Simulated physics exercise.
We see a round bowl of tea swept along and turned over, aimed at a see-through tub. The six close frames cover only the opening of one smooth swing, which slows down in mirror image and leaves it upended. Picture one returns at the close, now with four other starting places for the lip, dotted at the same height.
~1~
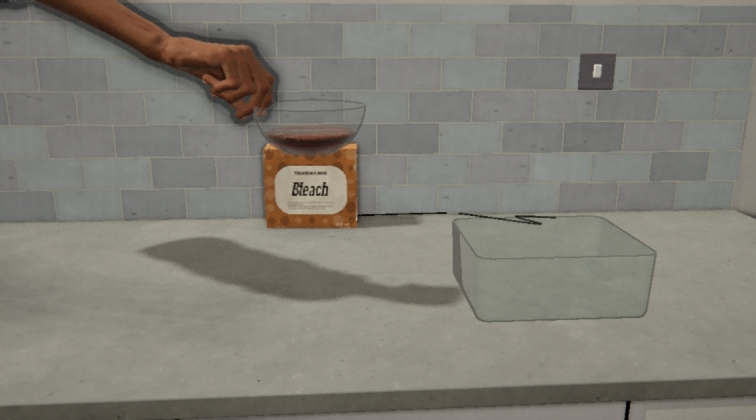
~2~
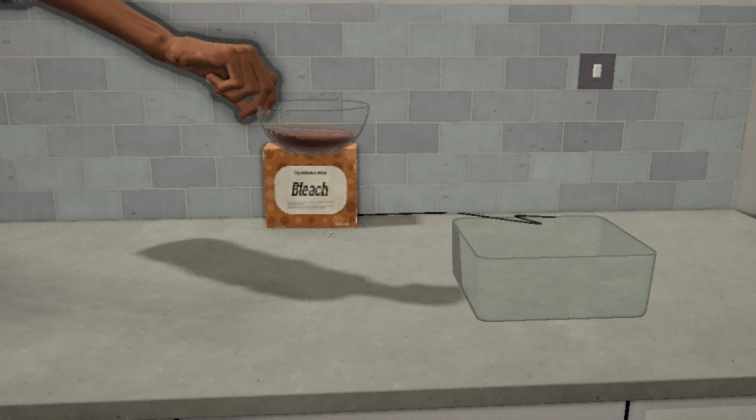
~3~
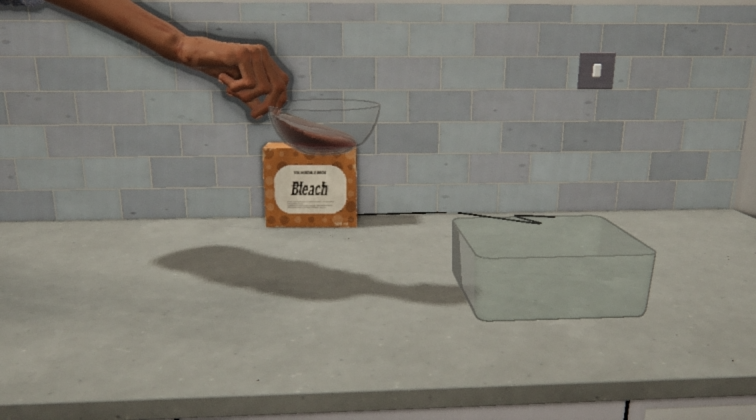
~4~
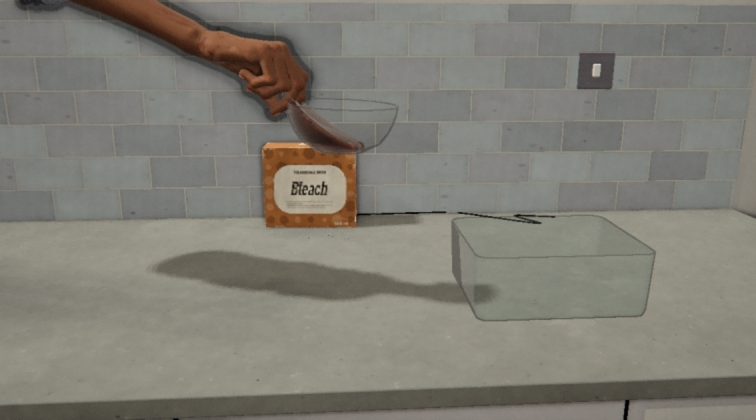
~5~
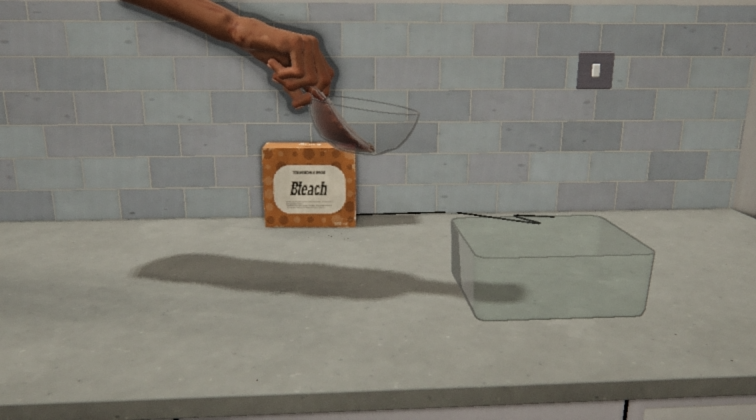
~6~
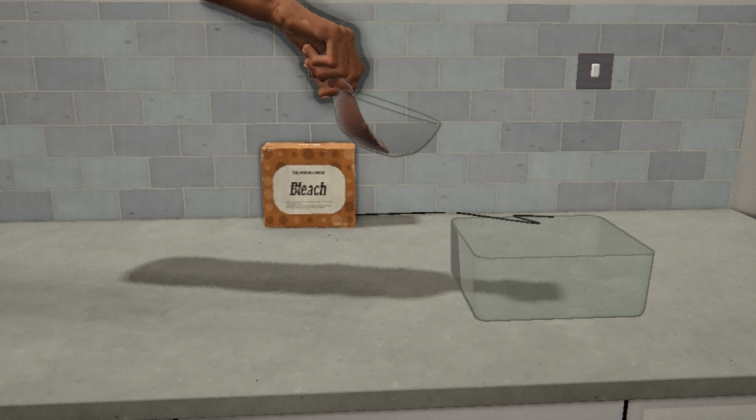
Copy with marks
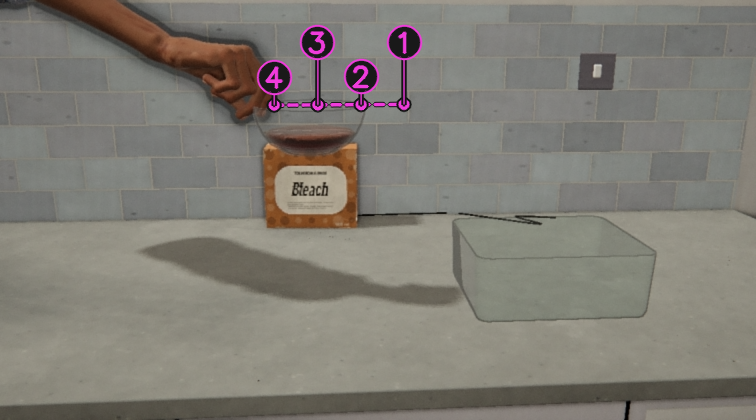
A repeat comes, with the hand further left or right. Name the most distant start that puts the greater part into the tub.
Dot 3 just does it.
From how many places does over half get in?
Three of them.
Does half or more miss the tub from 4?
Yes.
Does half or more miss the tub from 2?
No, not at all.
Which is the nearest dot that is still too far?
4 it is.
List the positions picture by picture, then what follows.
Upright, lip at (364, 104); tub from (474, 320) to (645, 315); nothing has left yet.
Upright, lip at (367, 104); nothing has left yet.
Upright, lip at (378, 103); nothing has left yet.
Tipped about 2°, lip at (396, 105); tea is over the rim, down to (296, 102).
Tipped about 9°, lip at (418, 111); tea is over the rim, down to (325, 98).
Tipped about 18°, lip at (439, 121); tea is over the rim, down to (351, 92).
On the marked copy, 1 at (404, 104); 2 at (361, 104); 3 at (317, 104); 4 at (274, 105).
If 1 is chosen, about 78 % lands in the tub, 13 % falls short and 9 % goes beside or beyond.
If 2 is chosen, about 68 % lands in the tub, 19 % falls short and 12 % goes beside or beyond.
If 3 is chosen, about 67 % lands in the tub, 26 % falls short and 7 % goes beside or beyond.
If 4 is chosen, about 27 % lands in the tub, 69 % falls short and 4 % goes beside or beyond.
